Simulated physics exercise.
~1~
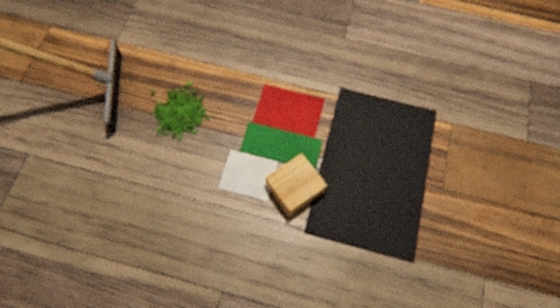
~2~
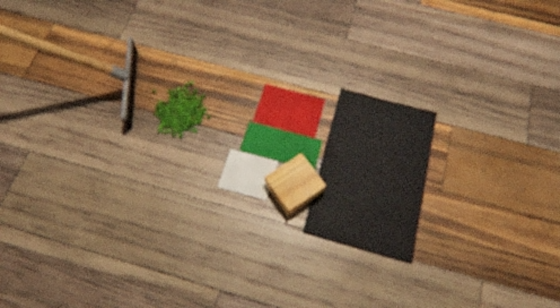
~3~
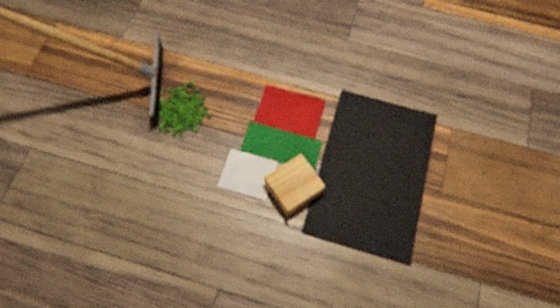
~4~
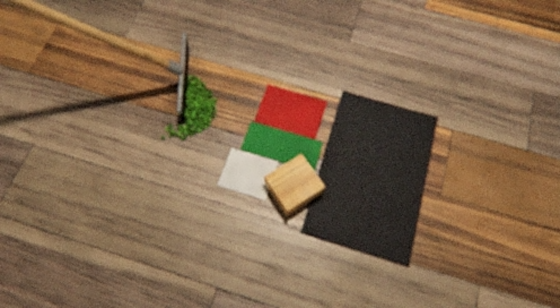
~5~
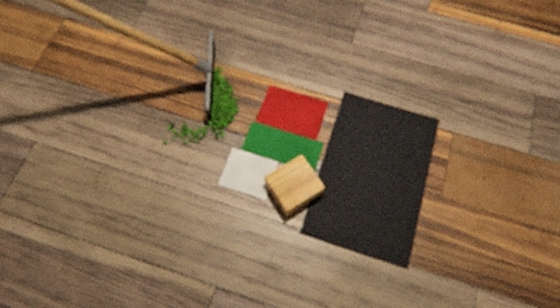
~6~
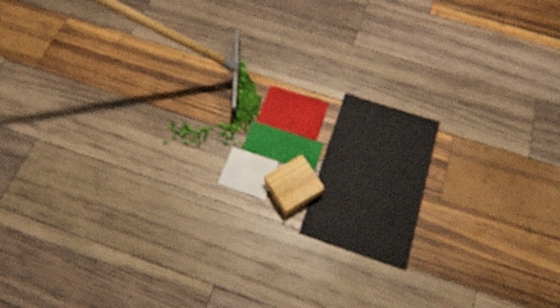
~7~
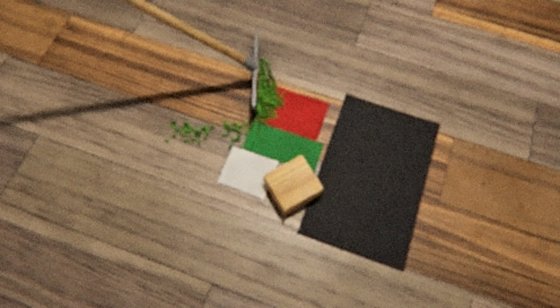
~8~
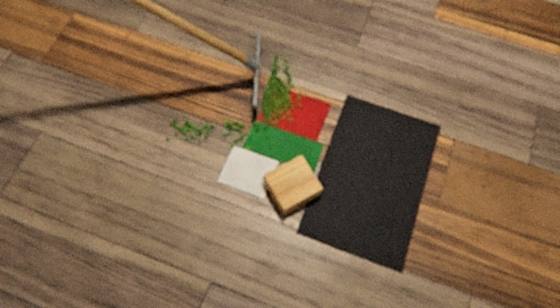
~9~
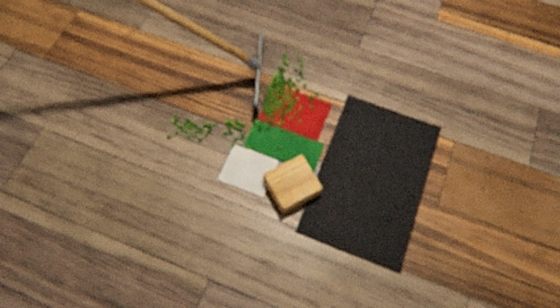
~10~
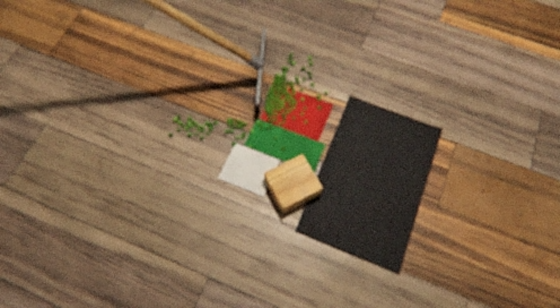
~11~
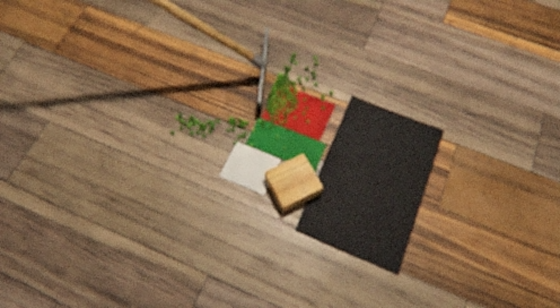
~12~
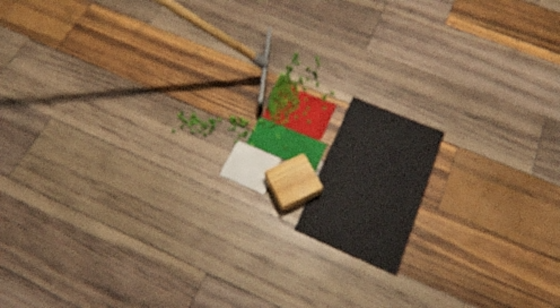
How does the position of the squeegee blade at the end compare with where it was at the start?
At the start the blade stands at the left, clear of the pile of green peas. By the end it is farther right, stopped by the left edge of the red mat with peas scattered on both sides of it.
